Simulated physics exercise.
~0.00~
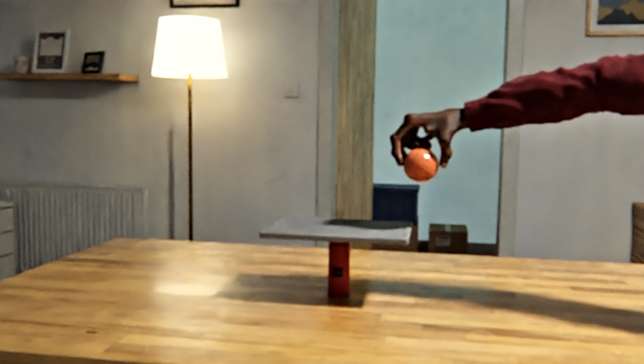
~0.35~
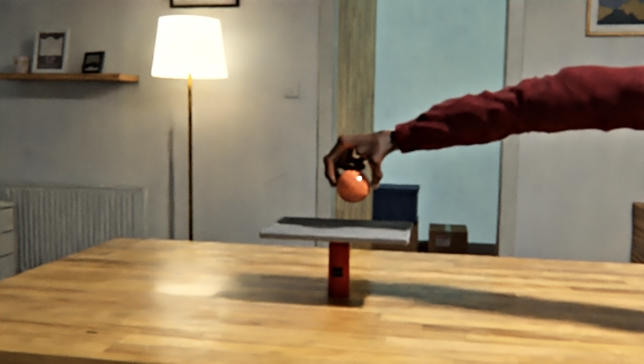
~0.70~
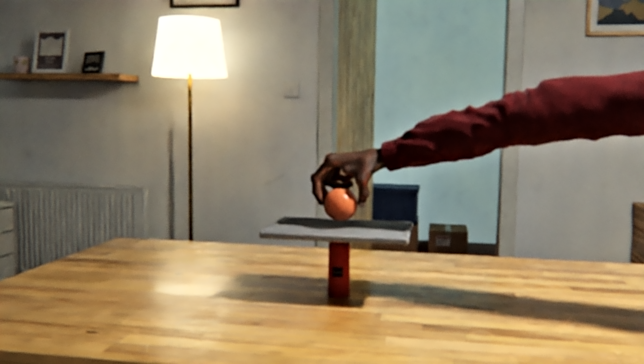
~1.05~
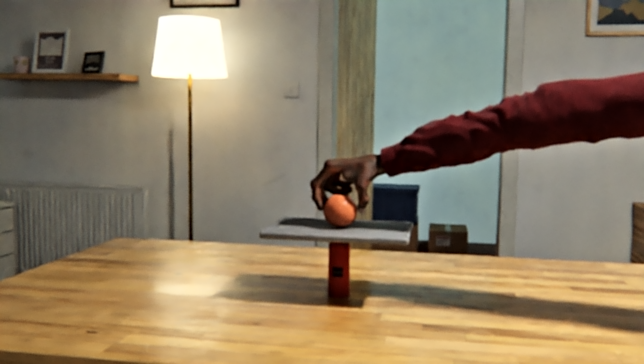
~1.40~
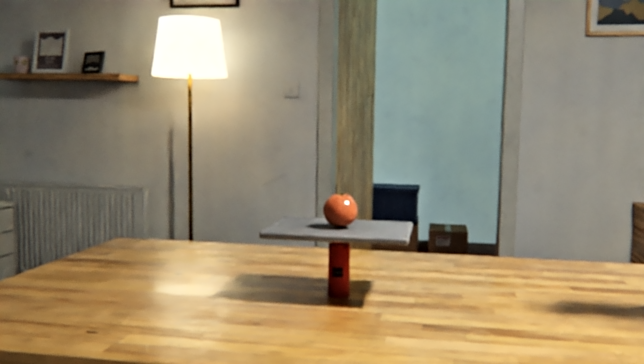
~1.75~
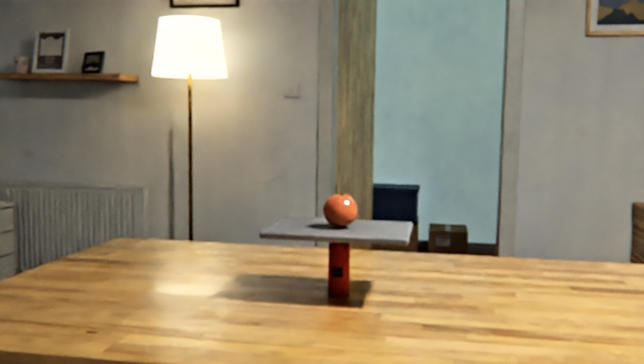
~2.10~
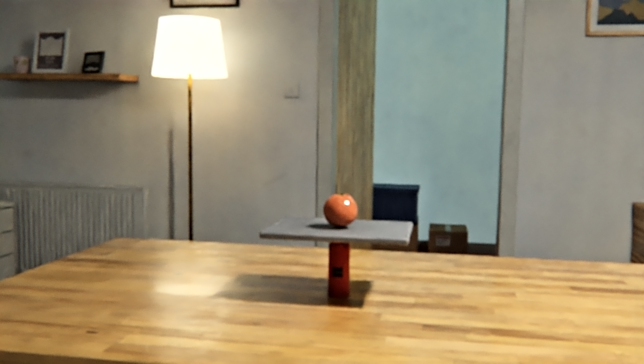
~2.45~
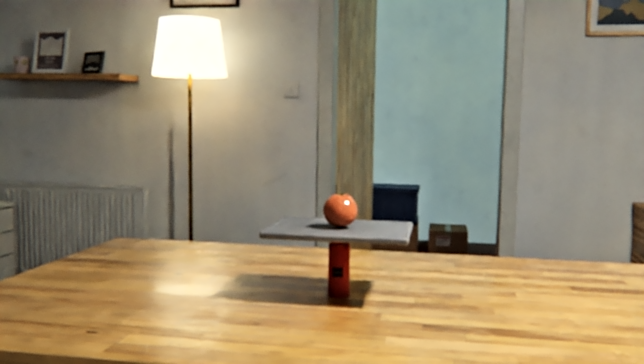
In a living room with a lit floor lamp, a wall shelf and a radiator at the left and a doorway behind, a still view looks across a wooden table. At its middle, a flat grey lid lies balanced on a narrow red shaker. A dark-red-sleeved arm reaches in from the right, holding an orange tomato above the lid's right side. The hand carries it left and lowers it onto the lid, above the shaker. It then lets go and withdraws out of view. The tomato, lid and shaker stay still, and the stack remains standing.
